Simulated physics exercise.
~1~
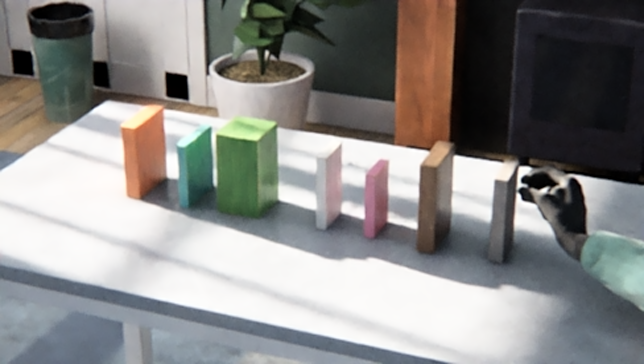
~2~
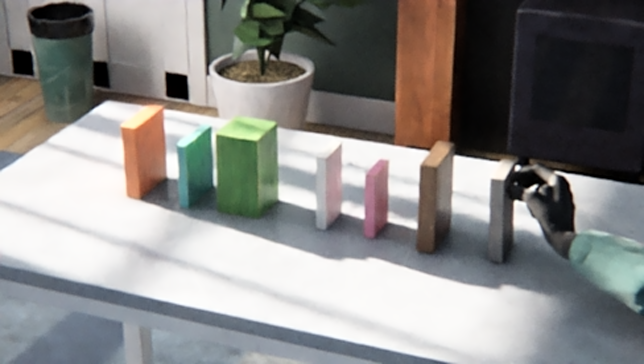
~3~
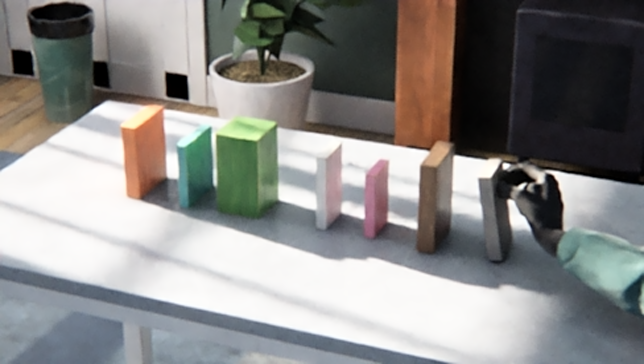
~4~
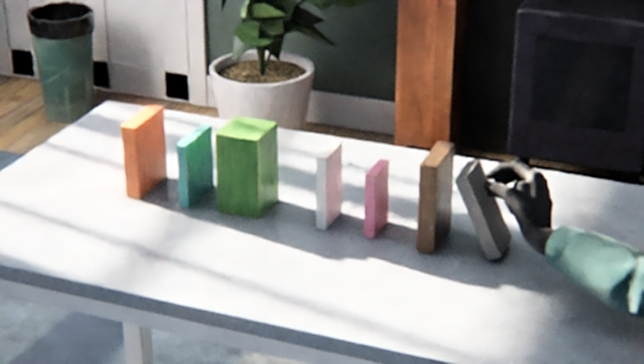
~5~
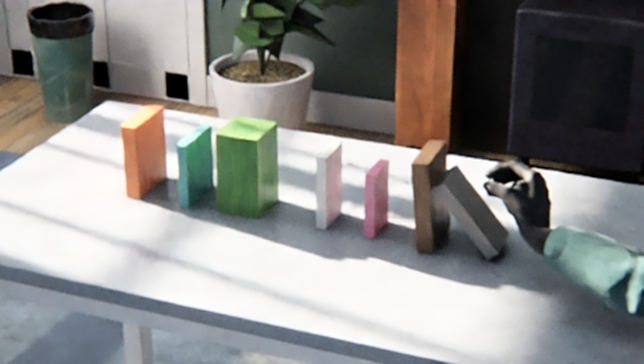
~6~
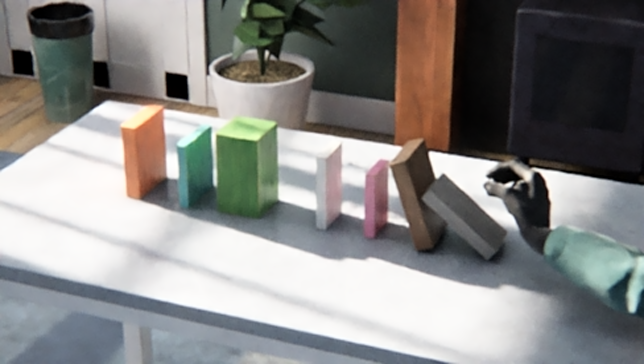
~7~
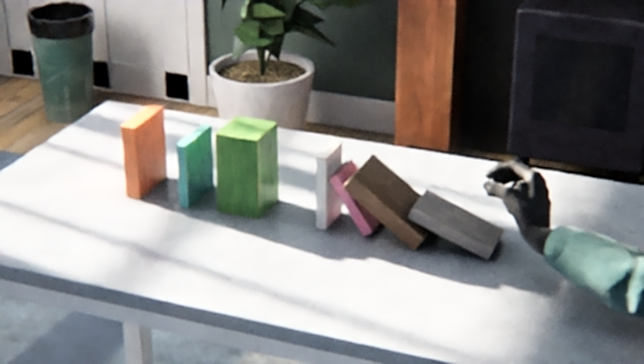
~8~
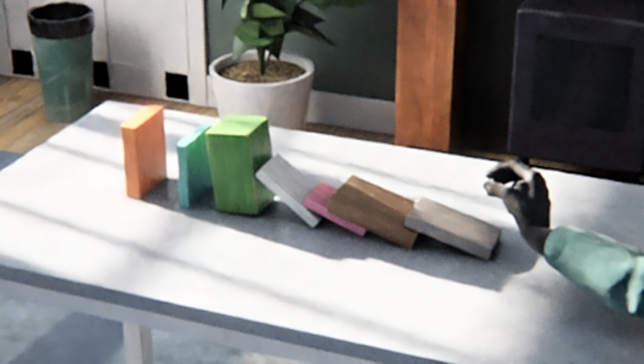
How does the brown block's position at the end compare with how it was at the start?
At the start the brown block stands upright on the table. By the end it has toppled to the left and is on its side.
